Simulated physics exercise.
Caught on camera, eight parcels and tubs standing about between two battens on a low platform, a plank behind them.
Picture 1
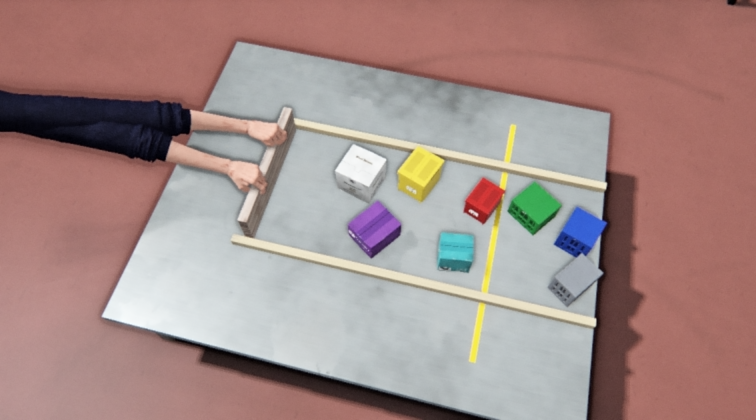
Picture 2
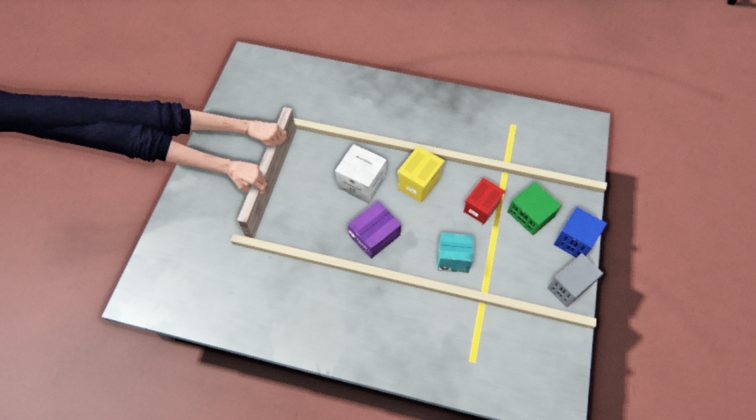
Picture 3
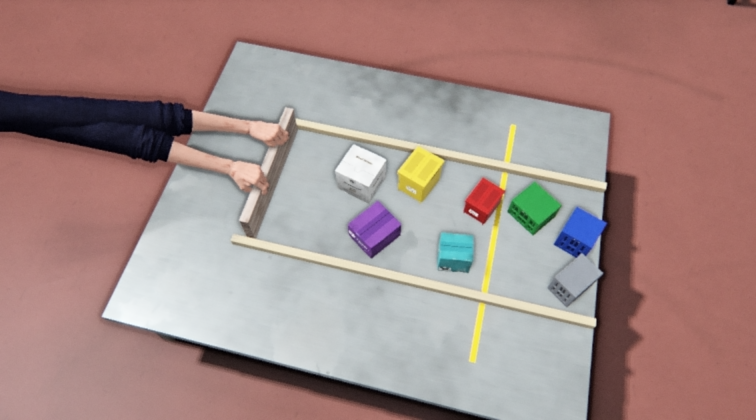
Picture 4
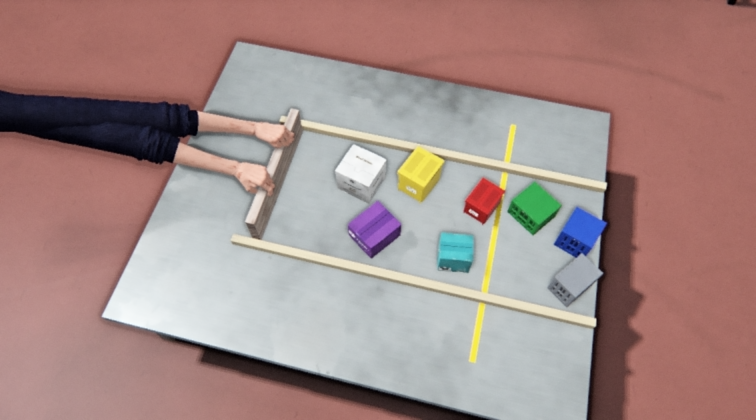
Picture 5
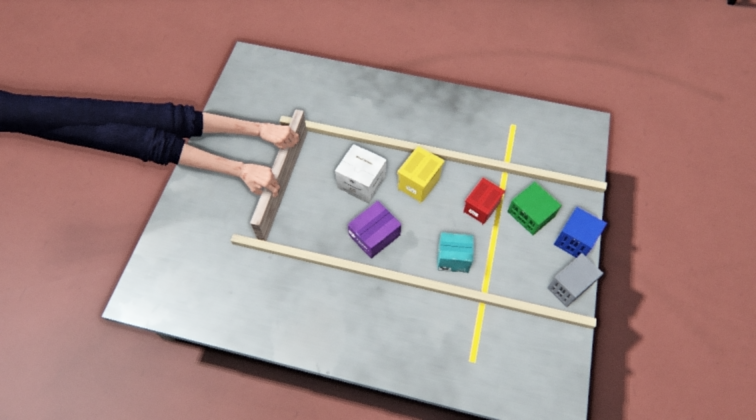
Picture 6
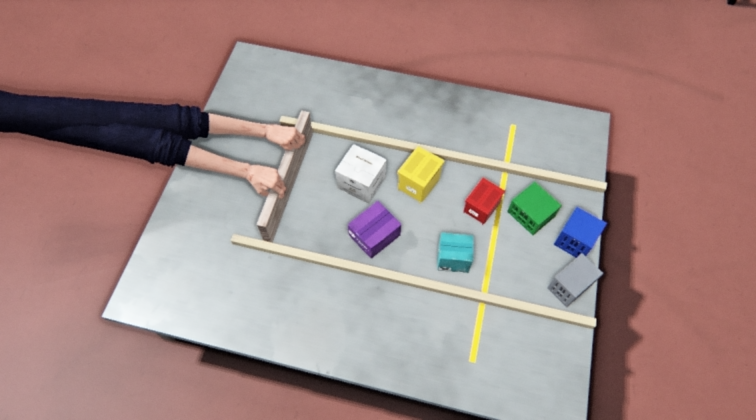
Two hands easing a plank slightly rightward between two wooden battens, while eight coloured boxes and crates stand still on a grey platform.
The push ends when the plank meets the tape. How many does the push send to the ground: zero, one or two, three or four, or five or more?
The number that fall off is one or two.
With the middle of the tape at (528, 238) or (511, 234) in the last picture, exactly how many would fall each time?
In that order 4 and 2.
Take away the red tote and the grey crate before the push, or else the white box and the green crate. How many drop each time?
It would be 1 and 0.
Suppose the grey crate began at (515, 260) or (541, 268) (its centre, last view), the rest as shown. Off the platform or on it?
In turn it remains up; remains up.
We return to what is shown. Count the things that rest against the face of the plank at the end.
That makes 2.
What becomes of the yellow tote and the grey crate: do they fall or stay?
The yellow tote is kept; the grey crate holds on.
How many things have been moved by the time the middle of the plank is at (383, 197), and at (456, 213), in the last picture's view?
At the one place 3, at the other 7.
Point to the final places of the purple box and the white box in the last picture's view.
About (511, 251), and the other about (521, 206).
Early on, none off yet; blue crate at rest near (579, 234); grey crate at rest near (575, 281); green crate at rest near (534, 209).
Finally, the number that fall off is one or two; lost, green crate and blue crate.
